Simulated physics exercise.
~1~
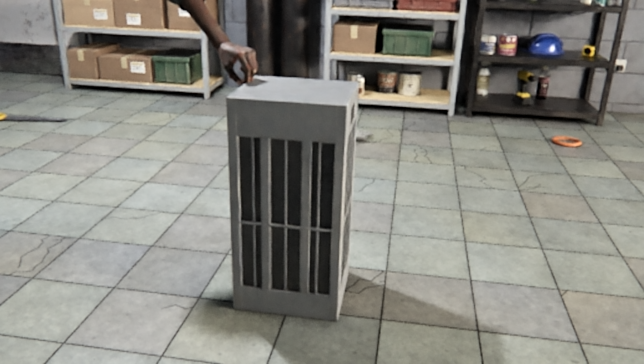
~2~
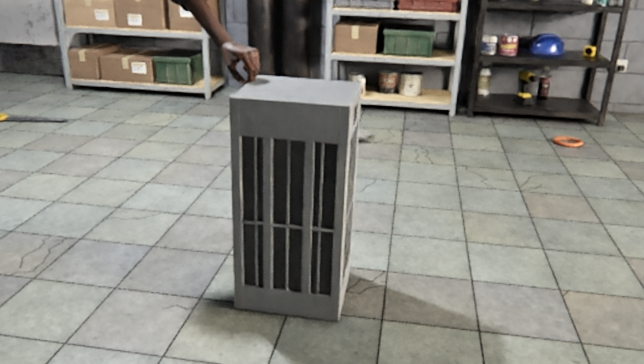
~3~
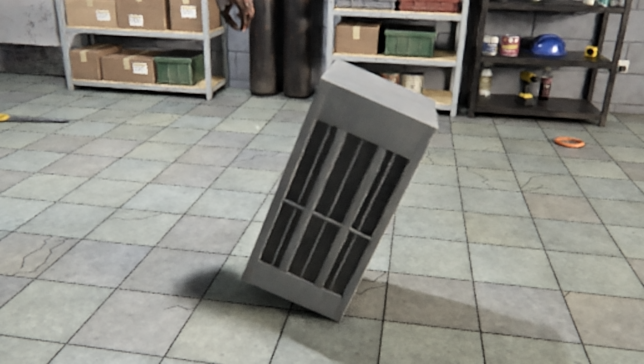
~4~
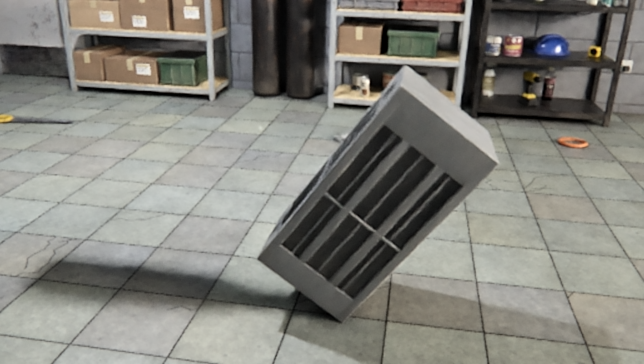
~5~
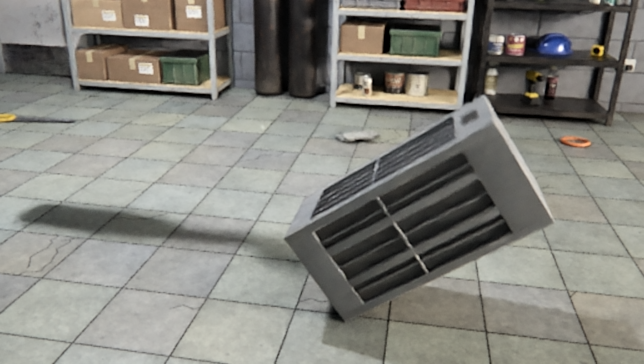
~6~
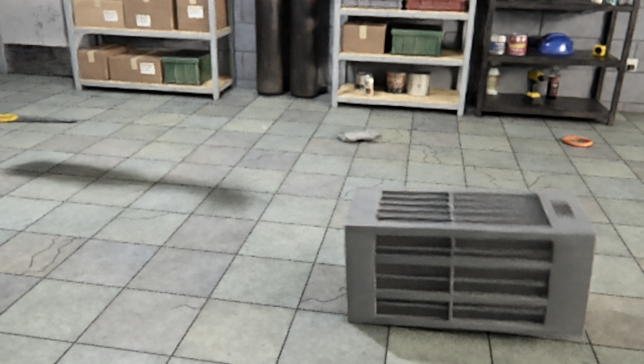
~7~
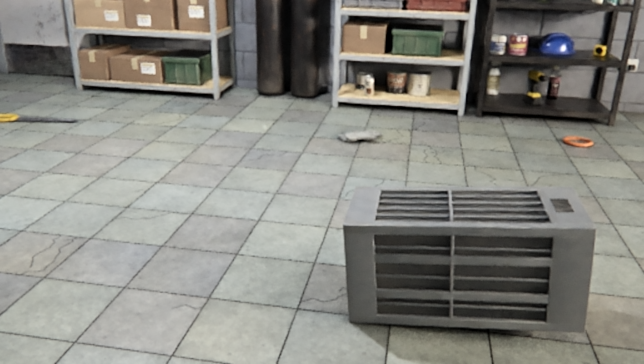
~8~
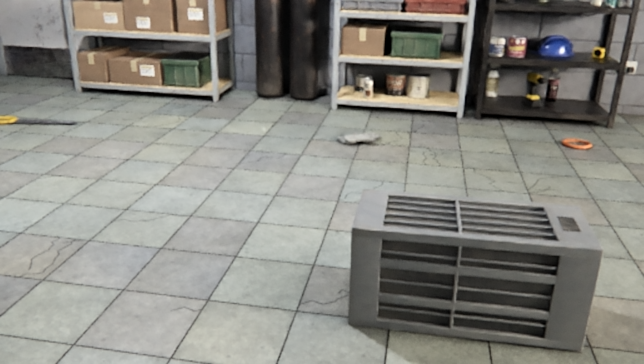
Tall grey slatted crate tipping rightward after a hand pushes its top, toppling onto its side on a tiled storeroom floor.
